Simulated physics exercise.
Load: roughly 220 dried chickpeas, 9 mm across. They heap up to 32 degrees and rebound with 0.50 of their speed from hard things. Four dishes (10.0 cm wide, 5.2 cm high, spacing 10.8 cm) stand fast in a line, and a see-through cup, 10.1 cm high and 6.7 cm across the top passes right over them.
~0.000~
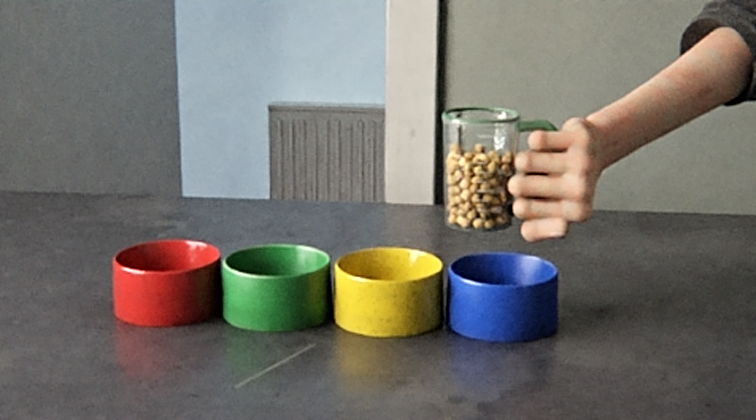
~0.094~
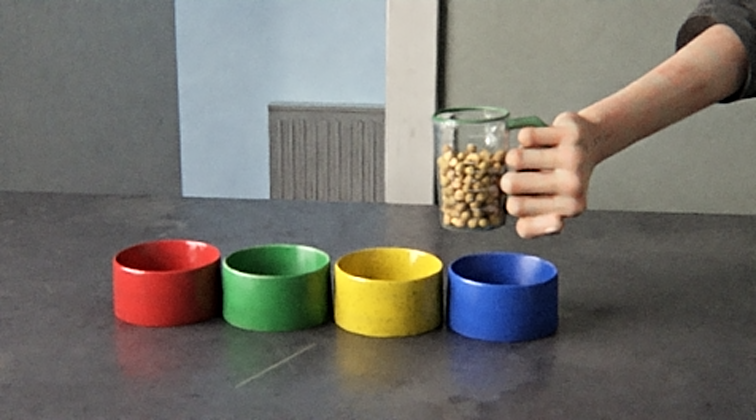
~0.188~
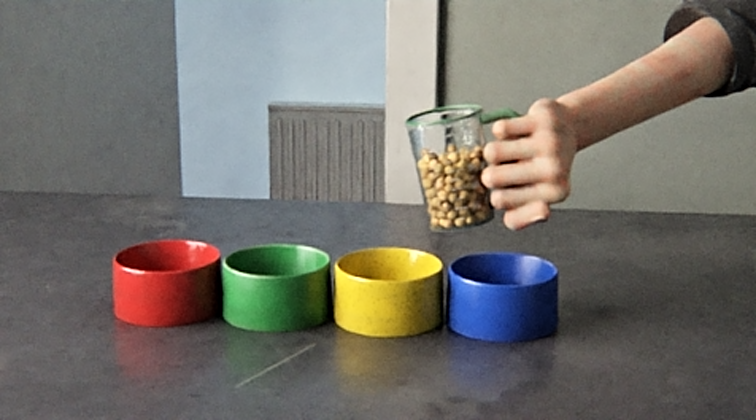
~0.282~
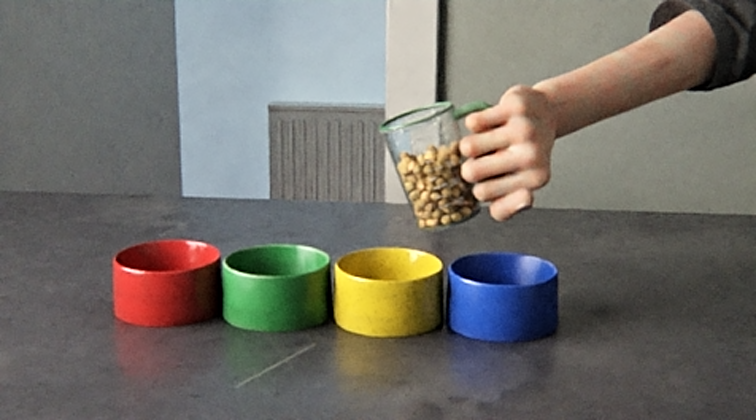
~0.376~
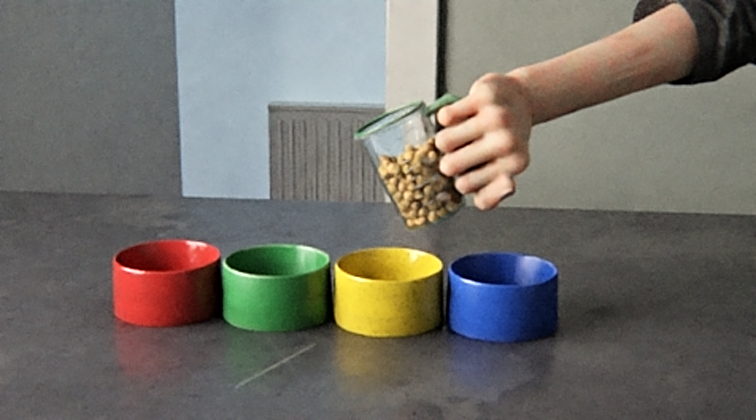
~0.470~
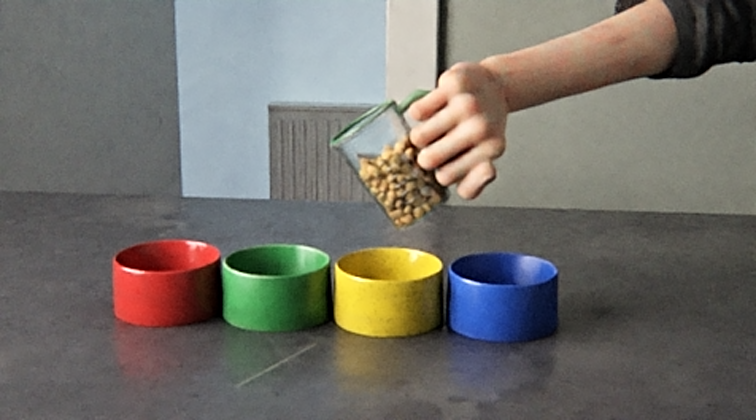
The video shows a hand holding a clear cup of dried chickpeas above a row of red, green, yellow and blue dishes on a dark table, moving it left while steadily tilting its rim to the left.
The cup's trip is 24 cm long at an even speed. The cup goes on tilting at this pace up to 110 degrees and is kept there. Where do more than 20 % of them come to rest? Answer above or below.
Red dish: Above; blue dish: Below; green dish: Below; yellow dish: Below; on the counter: Below.
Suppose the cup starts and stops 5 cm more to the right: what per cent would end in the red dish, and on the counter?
Red 80; counter 10.
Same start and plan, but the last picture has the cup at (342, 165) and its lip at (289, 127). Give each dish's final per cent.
Red 100, blue 0, green 0, yellow 0.
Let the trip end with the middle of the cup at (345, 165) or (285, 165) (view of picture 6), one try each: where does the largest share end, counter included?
Most goes to: Green; red.
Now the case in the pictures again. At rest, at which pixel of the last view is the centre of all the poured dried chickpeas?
Near (163, 289).
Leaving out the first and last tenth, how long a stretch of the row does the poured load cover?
Roughly 5 cm.
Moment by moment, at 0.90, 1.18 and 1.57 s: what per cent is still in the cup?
About 100, 100, 50.
Then, at 0.90 s, tilt 71 degrees; cup holds 100 %.
Then, at 1.18 s, tilt 95 degrees; cup holds 100 %.
Then, at 1.57 s, tilt 110 degrees; cup holds 50 %, red 45 %.
By 2.9 s all is still; red 100 %, blue 0 %, green 0 %, yellow 0 %, counter 0 %.
